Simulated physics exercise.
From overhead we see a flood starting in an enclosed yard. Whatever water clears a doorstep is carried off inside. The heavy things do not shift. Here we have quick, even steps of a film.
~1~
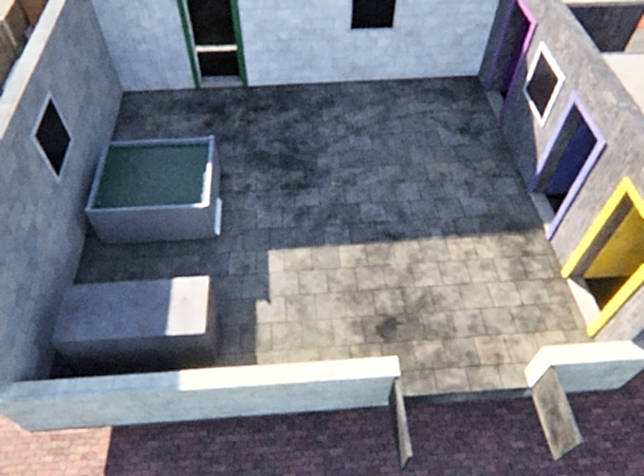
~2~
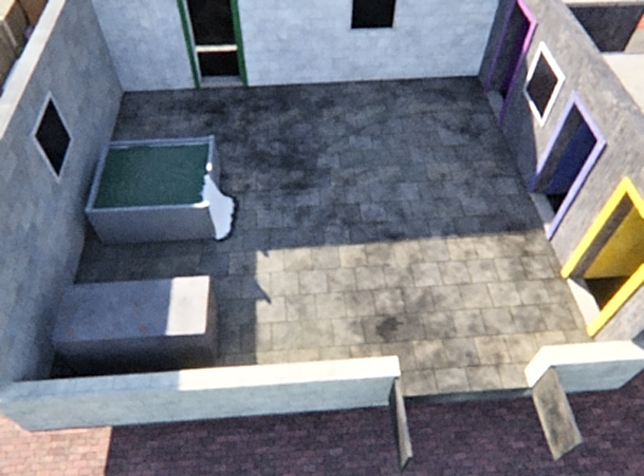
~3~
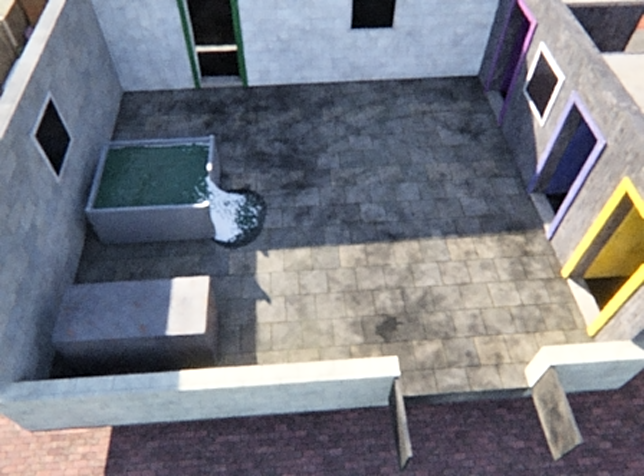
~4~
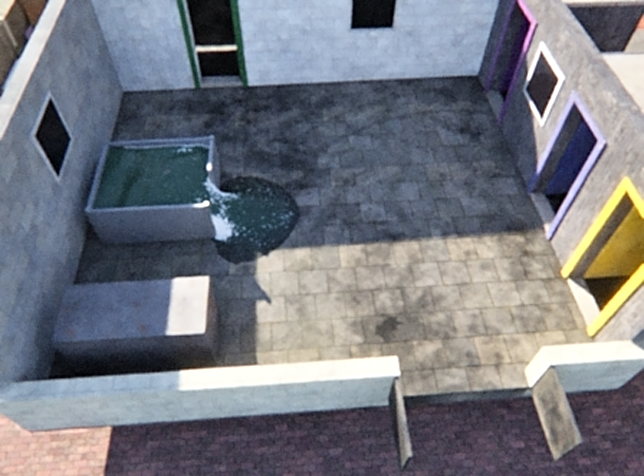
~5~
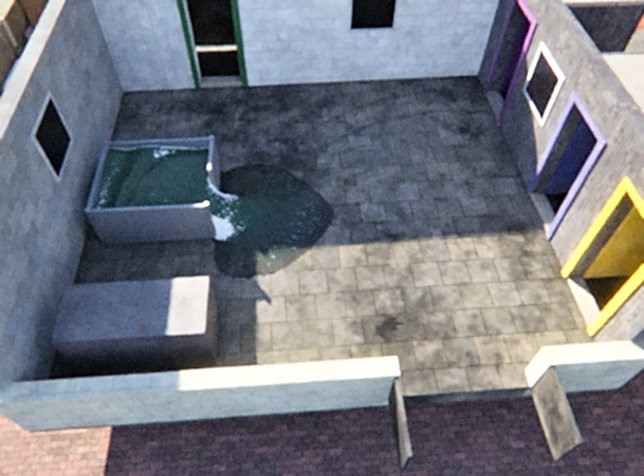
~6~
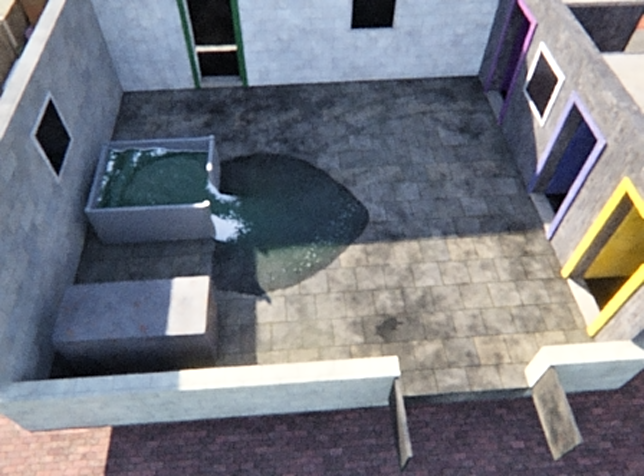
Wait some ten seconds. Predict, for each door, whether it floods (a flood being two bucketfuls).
I expect the purple door to stay within two buckets; I expect the blue door to go over the limit; I expect the green door to stay within two buckets; I expect the yellow door to go over the limit.
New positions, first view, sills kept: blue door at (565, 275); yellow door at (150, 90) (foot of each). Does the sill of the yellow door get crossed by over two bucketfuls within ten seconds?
I'd say the yellow one doesn't reach it.
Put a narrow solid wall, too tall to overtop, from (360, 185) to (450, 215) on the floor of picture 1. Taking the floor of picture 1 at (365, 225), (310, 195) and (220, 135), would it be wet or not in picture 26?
In turn: Covered, wet, no water.
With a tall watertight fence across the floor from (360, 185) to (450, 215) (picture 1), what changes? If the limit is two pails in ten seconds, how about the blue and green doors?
My reading: The blue door takes less, the green door keeps below it.
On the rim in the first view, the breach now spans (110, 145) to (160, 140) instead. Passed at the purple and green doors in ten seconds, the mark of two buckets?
Against the threshold, purple misses it and green beats it.
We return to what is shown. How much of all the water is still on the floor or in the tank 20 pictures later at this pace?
I'd say around 94 per cent.
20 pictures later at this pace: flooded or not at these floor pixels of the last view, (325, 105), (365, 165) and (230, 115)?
Result, in that order: Wetted / wetted / not wetted.
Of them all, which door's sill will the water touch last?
My answer: The green one.
A moment on, water covers 30 % of the floor; the purple door not reached, the blue door not reached, the green door not reached, the yellow door not reached.
Next, water covers 50 % of the floor; the purple door not reached, the blue door wet at the sill, nothing in, the green door not reached, the yellow door not reached.
Then, water covers 60 % of the floor; the purple door wet at the sill, nothing in, the blue door over two buckets in, the green door not reached, the yellow door over two buckets in.
Later, water covers 60 % of the floor; the purple door wet at the sill, nothing in, the blue door over two buckets in, the green door not reached, the yellow door over two buckets in.
In the end, water covers 80 % of the floor; the purple door wet at the sill, nothing in, the blue door over two buckets in, the green door wet at the sill, nothing in, the yellow door over two buckets in.
